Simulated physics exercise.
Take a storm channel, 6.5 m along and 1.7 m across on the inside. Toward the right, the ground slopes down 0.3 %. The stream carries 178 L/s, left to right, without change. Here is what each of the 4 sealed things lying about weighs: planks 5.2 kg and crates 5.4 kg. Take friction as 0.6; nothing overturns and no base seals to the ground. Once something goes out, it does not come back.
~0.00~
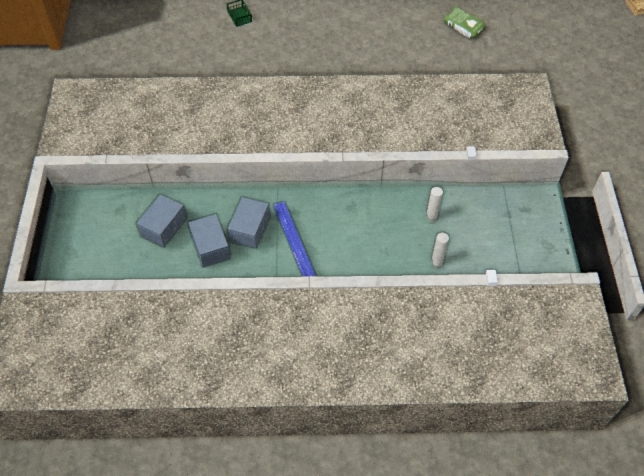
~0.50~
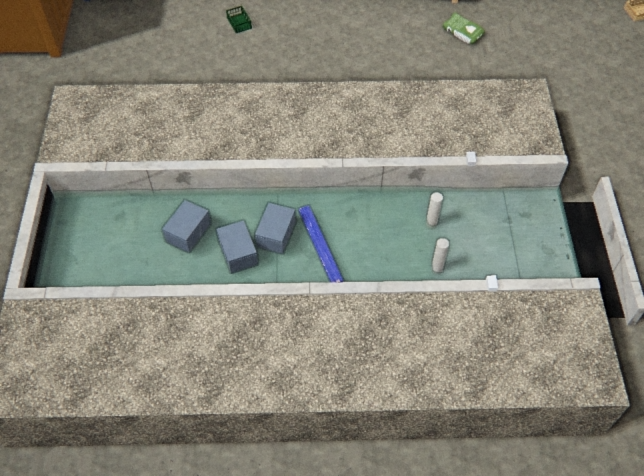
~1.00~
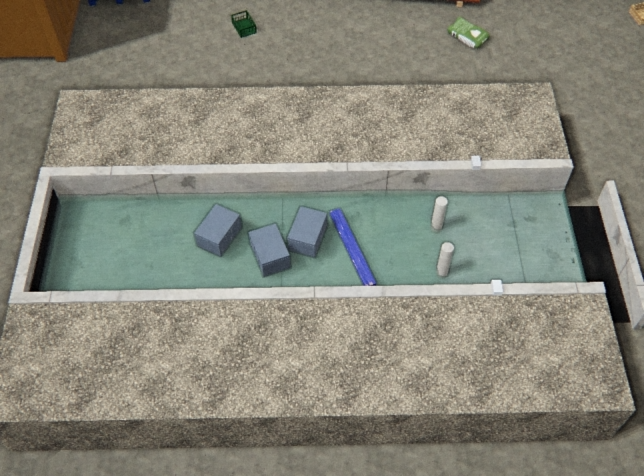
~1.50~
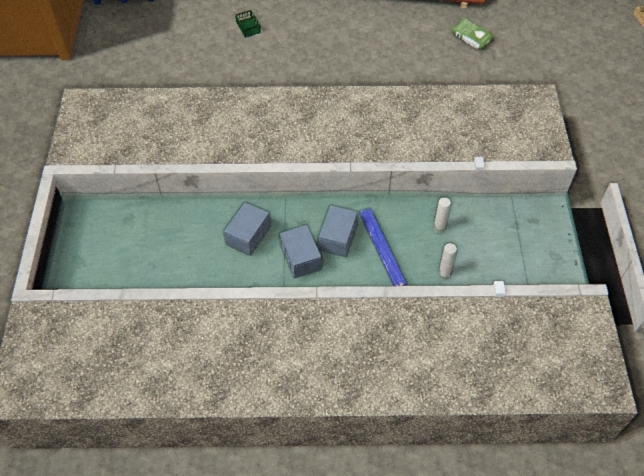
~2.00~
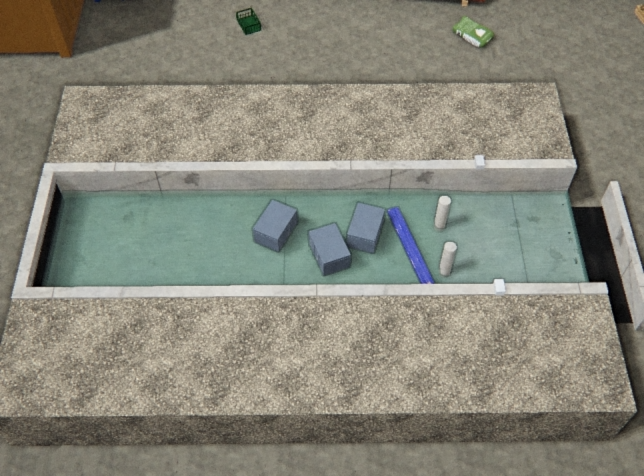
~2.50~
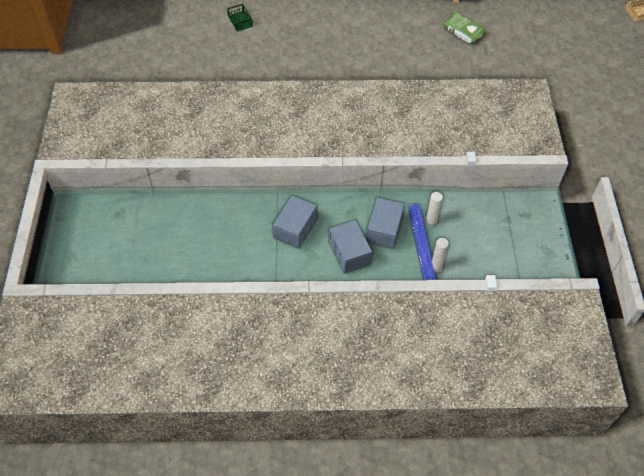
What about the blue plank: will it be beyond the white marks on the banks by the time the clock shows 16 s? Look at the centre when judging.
Going by its middle, the blue plank does not reach past.
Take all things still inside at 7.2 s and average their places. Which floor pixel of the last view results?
Near (399, 247).
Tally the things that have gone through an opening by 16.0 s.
The answer is 0 at that time.
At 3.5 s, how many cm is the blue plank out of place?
Around 150 centimetres.
After 3.5 s the blue plank is near (424, 244), 1.6 m from its start, afloat; 0 of 4 are over the mark; 4 afloat.
After 7.2 s the blue plank is near (424, 244), 1.6 m from its start, afloat; 0 of 4 are over the mark; 4 afloat.
After 12.0 s the blue plank is near (424, 244), 1.6 m from its start, afloat; 0 of 4 are over the mark; 4 afloat.
After 16.0 s the blue plank is near (424, 243), 1.6 m from its start, afloat; 0 of 4 are over the mark; 4 afloat.
